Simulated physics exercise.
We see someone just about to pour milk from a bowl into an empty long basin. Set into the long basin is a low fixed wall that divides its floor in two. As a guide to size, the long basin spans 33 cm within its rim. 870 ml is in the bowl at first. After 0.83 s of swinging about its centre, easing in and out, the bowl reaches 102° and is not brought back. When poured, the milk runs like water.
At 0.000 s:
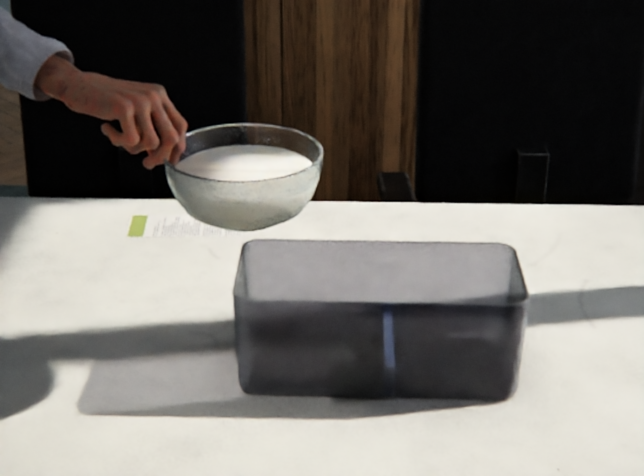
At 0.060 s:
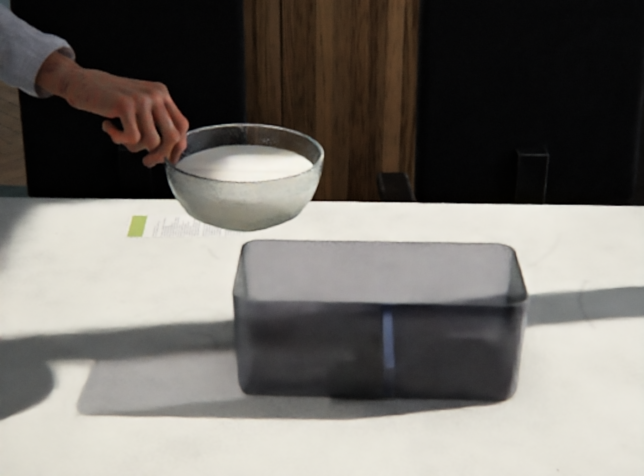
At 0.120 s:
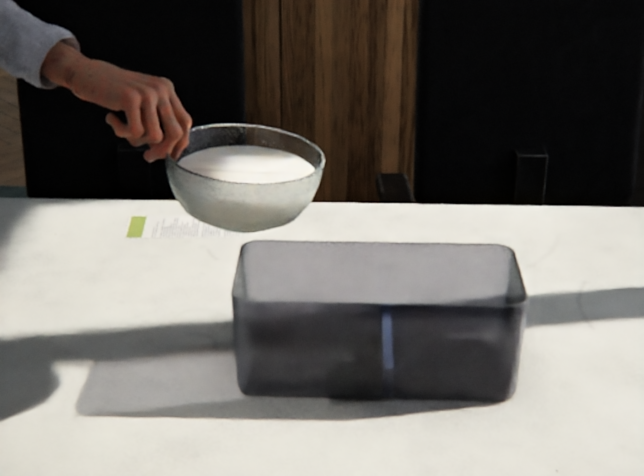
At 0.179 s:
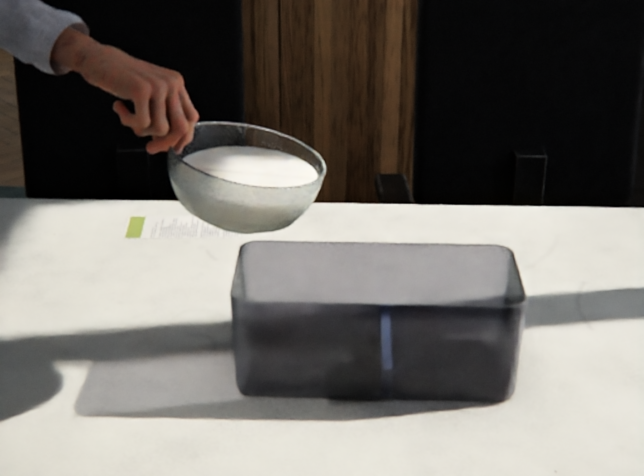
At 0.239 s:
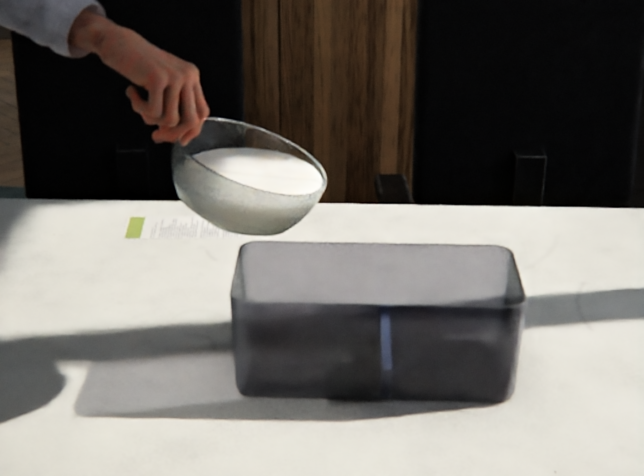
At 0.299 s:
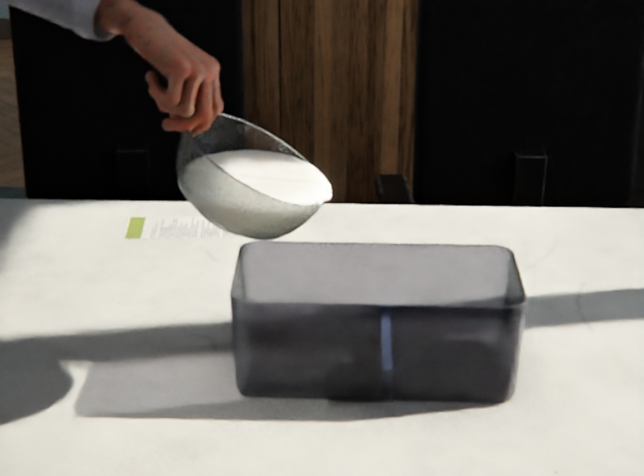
A glass bowl of milk, held at its left rim by a hand above an empty long basin, stays almost level at first, then tilts steadily to the right as the hand rises, the milk reaching its lowered right rim.
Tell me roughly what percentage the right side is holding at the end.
At the end it holds about 20 per cent.
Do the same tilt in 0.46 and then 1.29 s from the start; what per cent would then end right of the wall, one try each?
I'd say 30 percent on the first go, 25 percent on the next.
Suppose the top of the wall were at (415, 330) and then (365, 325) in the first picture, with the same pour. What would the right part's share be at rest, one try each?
Around 10 and 40 percent, in that order.
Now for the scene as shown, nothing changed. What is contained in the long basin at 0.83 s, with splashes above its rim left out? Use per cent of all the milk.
The share is close to 94 percent.
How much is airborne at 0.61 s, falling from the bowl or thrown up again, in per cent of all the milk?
Near 24 per cent at that time.
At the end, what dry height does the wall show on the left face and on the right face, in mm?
On the left it's about 12 mm; on the right, about 32 mm.
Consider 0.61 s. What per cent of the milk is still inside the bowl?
About 22 percent.
After 0.61 s the tilt is 85° and 23 per cent is still to pour, 43 is left of the wall and 10 right of it.
After 0.83 s the tilt is 102° and 1 per cent is still to pour, 80 is left of the wall and 15 right of it.
After 1.07 s the tilt is 102° and 0 per cent is still to pour, 78 is left of the wall and 19 right of it.
After 1.33 s the tilt is 102° and 0 per cent is still to pour, 77 is left of the wall and 20 right of it.
In the end 77 per cent lies left of the wall, 20 right of it and 3 outside.
